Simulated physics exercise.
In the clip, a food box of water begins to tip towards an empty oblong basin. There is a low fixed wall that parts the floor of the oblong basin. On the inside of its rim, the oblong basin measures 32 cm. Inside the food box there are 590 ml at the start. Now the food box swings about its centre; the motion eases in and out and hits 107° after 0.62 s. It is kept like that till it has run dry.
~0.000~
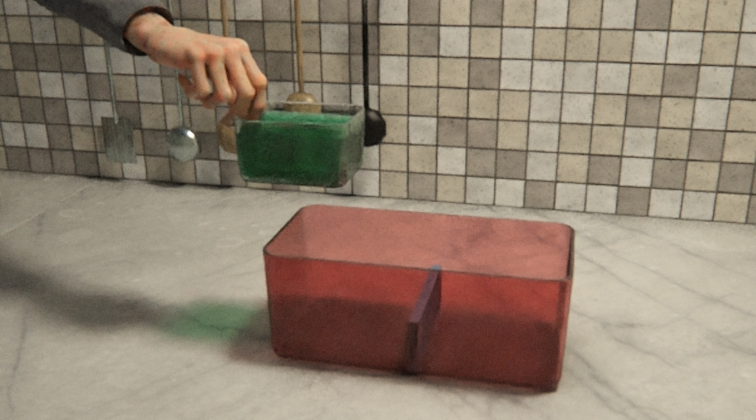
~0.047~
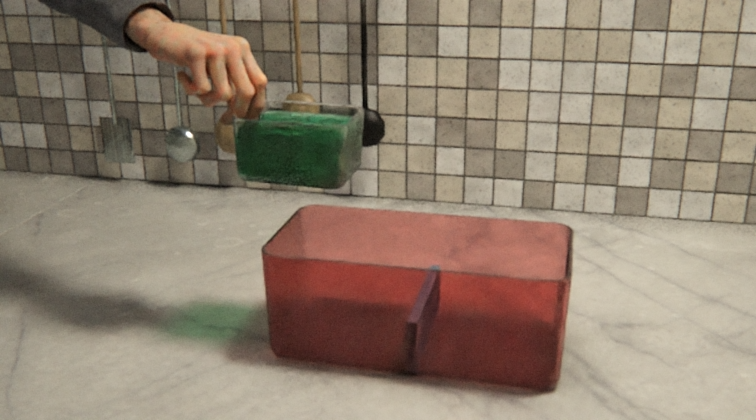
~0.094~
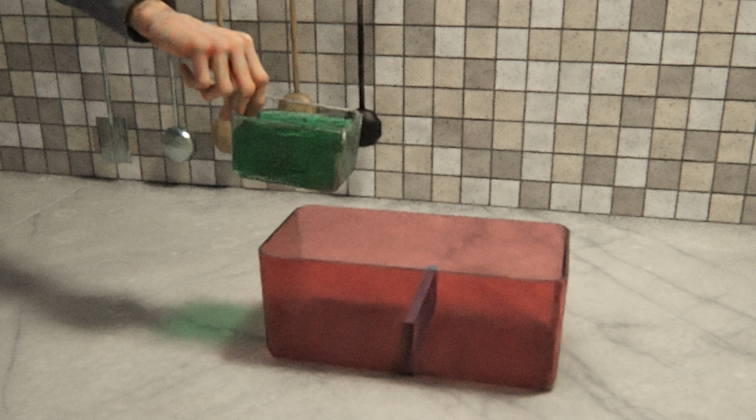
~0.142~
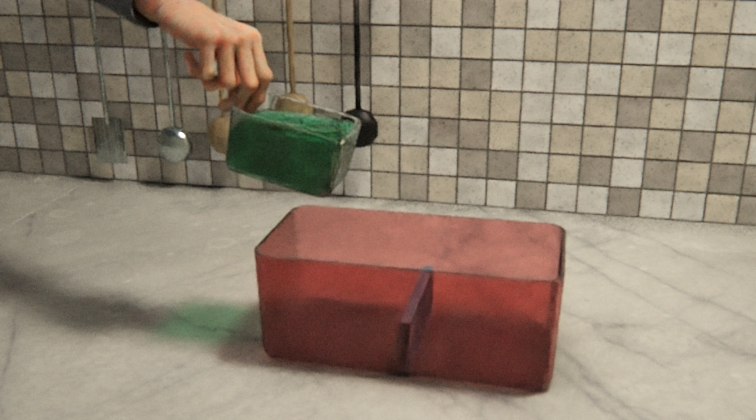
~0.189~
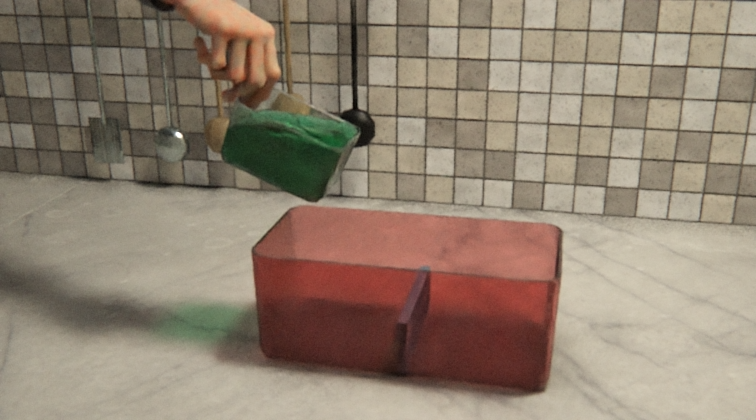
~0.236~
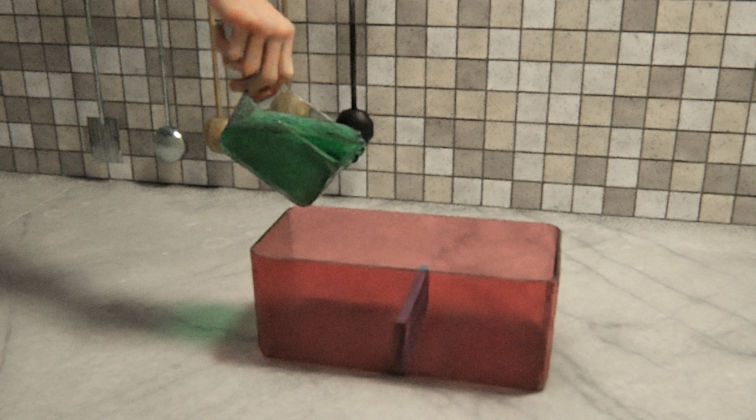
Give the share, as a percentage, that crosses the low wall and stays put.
Around 10 %.
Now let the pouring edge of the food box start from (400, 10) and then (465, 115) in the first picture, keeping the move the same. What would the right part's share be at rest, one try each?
Some 85 and 95 per cent, in that order.
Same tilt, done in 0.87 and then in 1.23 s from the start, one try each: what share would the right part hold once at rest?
Near 20 in a hundred on the first go and near 30 in a hundred on the second.
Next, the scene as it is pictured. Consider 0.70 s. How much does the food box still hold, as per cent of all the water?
Around 3 in a hundred is still there.
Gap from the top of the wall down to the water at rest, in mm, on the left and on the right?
Near 38 mm for the left and near 58 mm for the right.
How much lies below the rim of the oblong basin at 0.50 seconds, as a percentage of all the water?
52 %, more or less.
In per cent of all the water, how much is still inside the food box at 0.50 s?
Roughly 20 per cent.
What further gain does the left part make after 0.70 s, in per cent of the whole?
3 %.
By 0.50 s the tilt is 98° and 19 per cent is still to pour, 46 is left of the wall and 7 right of it.
By 0.70 s the tilt is 107° and 3 per cent is still to pour, 85 is left of the wall and 9 right of it.
By 0.90 s the tilt is 107° and 0 per cent is still to pour, 87 is left of the wall and 10 right of it.
By 1.12 s the tilt is 107° and 0 per cent is still to pour, 87 is left of the wall and 10 right of it.
At rest 87 per cent lies left of the wall, 10 right of it and 3 outside.
